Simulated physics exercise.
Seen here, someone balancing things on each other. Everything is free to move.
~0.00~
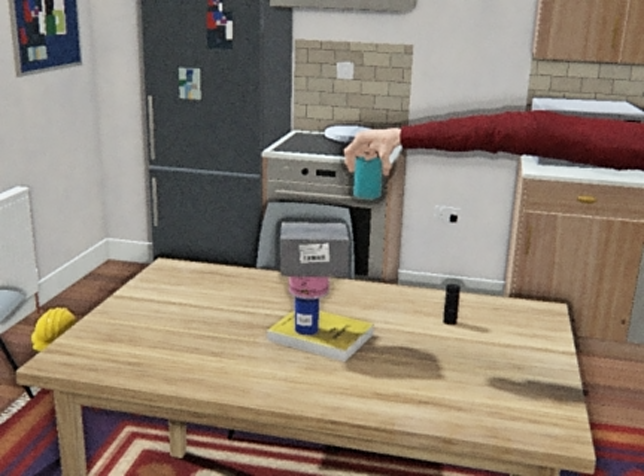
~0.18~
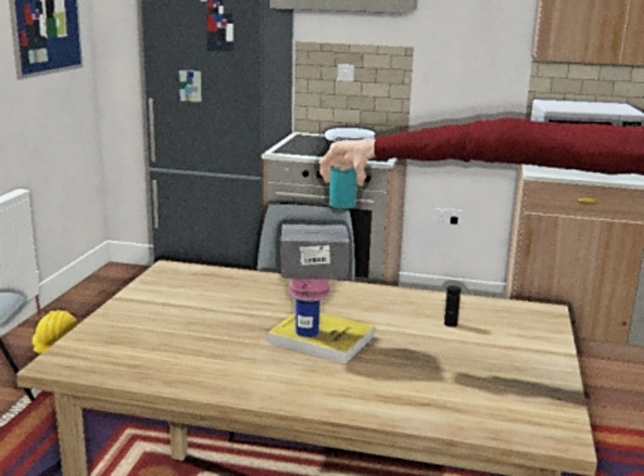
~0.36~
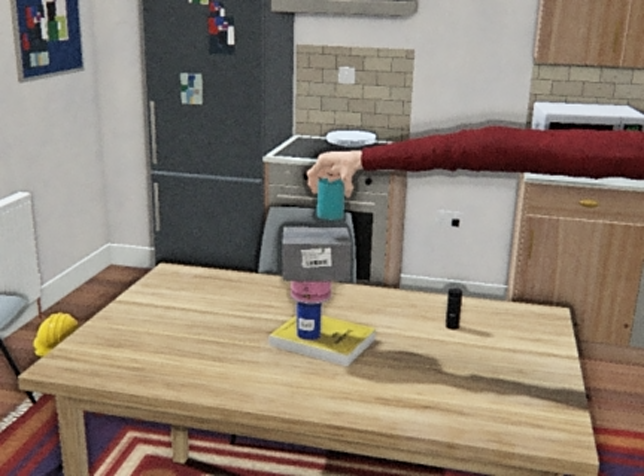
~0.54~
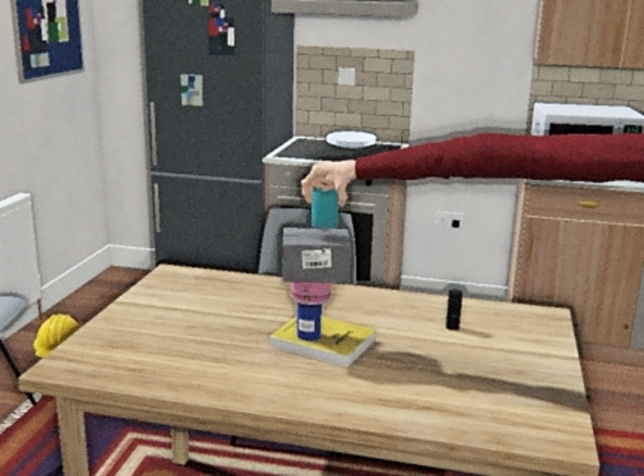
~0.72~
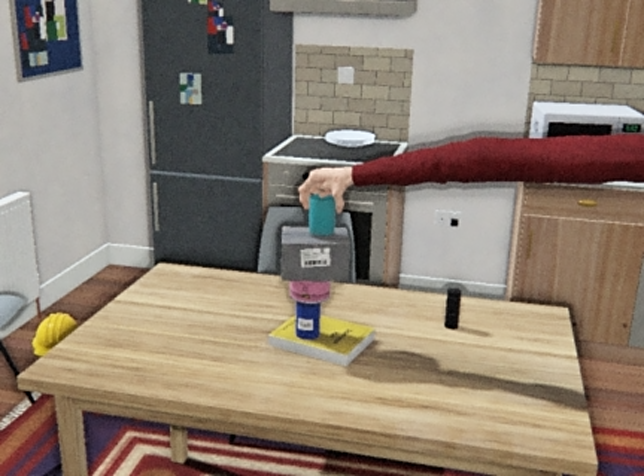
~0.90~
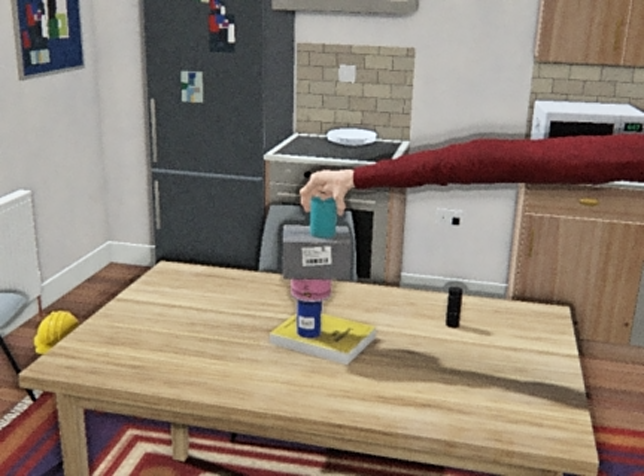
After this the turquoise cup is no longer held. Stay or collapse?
It keeps its balance.
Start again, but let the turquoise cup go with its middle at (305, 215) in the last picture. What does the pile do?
Then it stays up.
By 1.60 s, all is still.
By 2.50 s, turquoise cup resting near (325, 218).
When it is over (4.0 s), all 6 as before. End places, in pixels of the last picture, turquoise cup near (324, 218). The pile stays up.
